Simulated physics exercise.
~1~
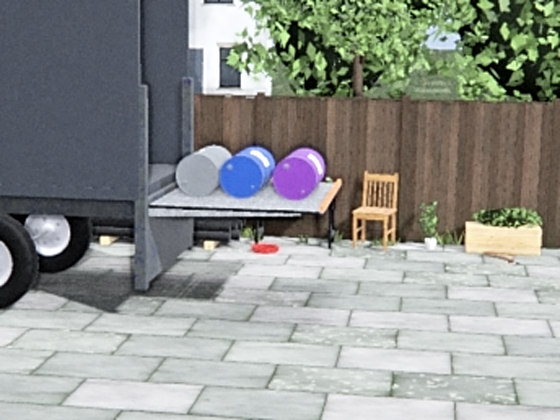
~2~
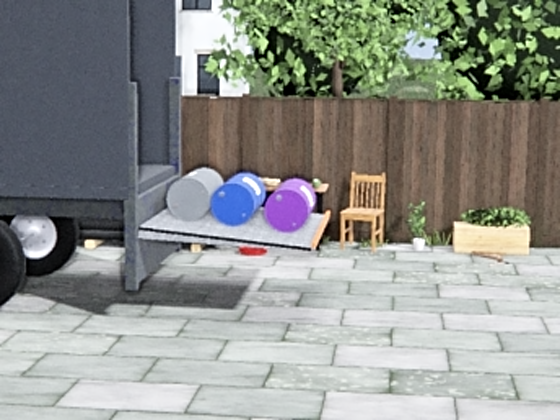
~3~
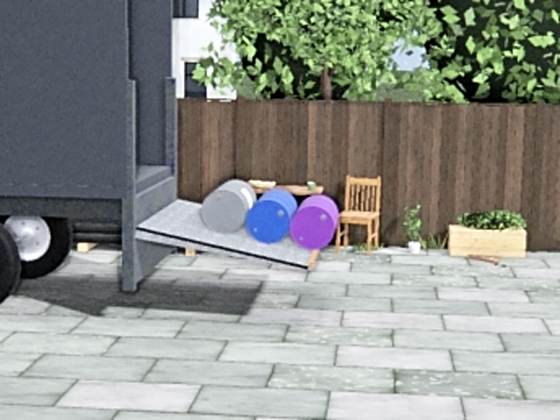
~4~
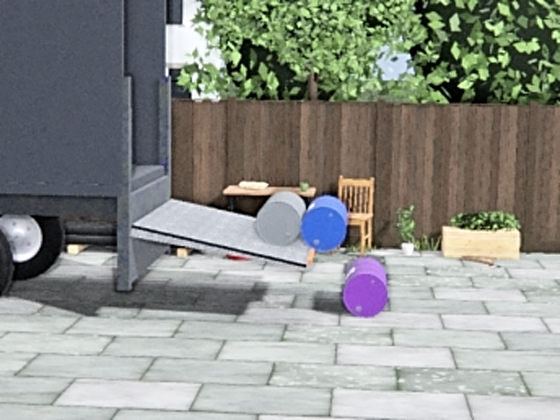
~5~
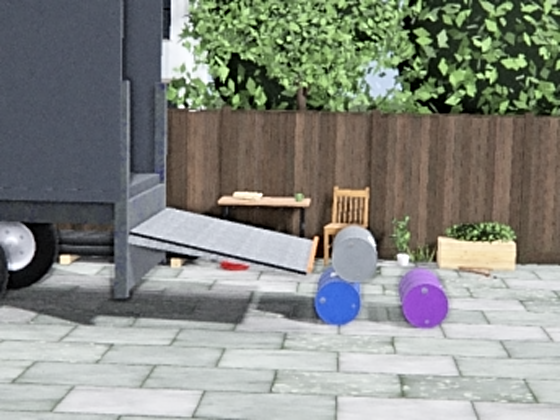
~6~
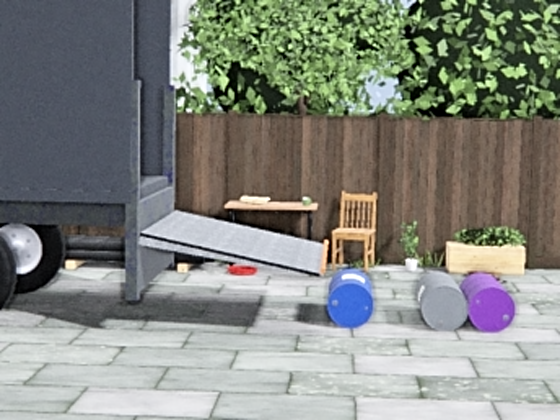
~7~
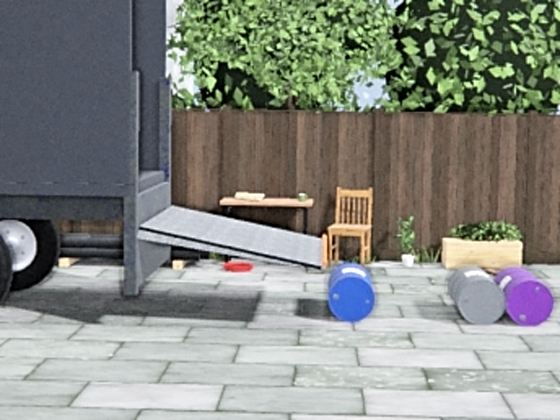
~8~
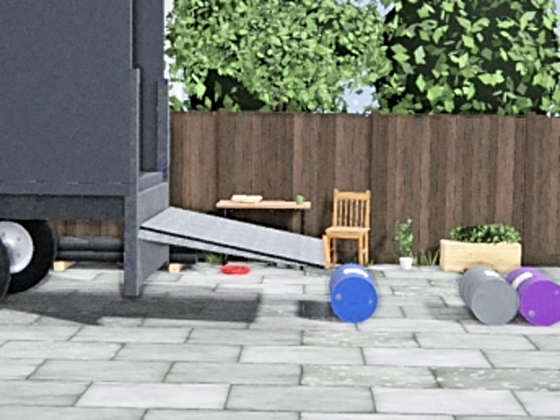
Three drums roll right off a truck's tilting platform and end up on the paving.
